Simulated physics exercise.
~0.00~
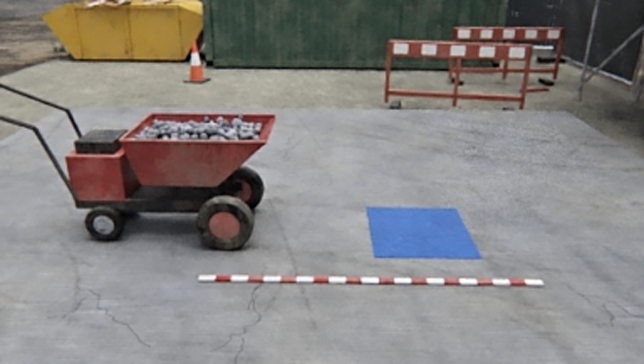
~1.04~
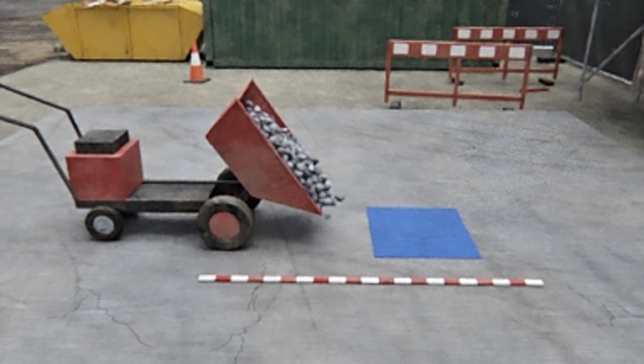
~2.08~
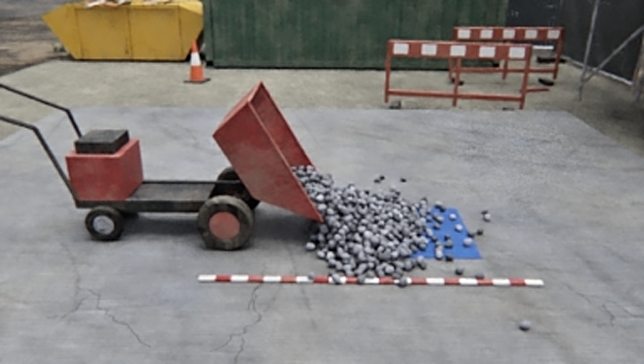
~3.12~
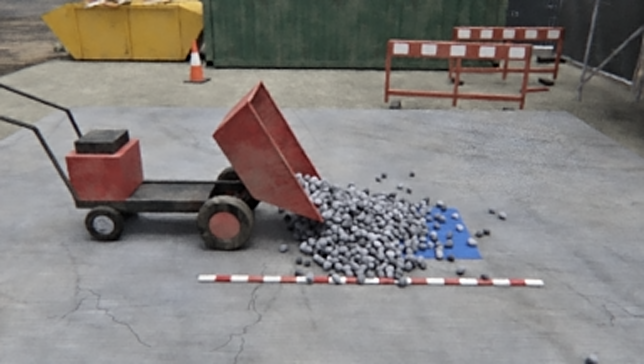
A small red powered barrow tipped its tray steeply forward and poured grey cobbles onto the concrete to its right, where they spread into a heap, mostly short of the blue tarpaulin, with some covering part of it and a few scattered beyond.
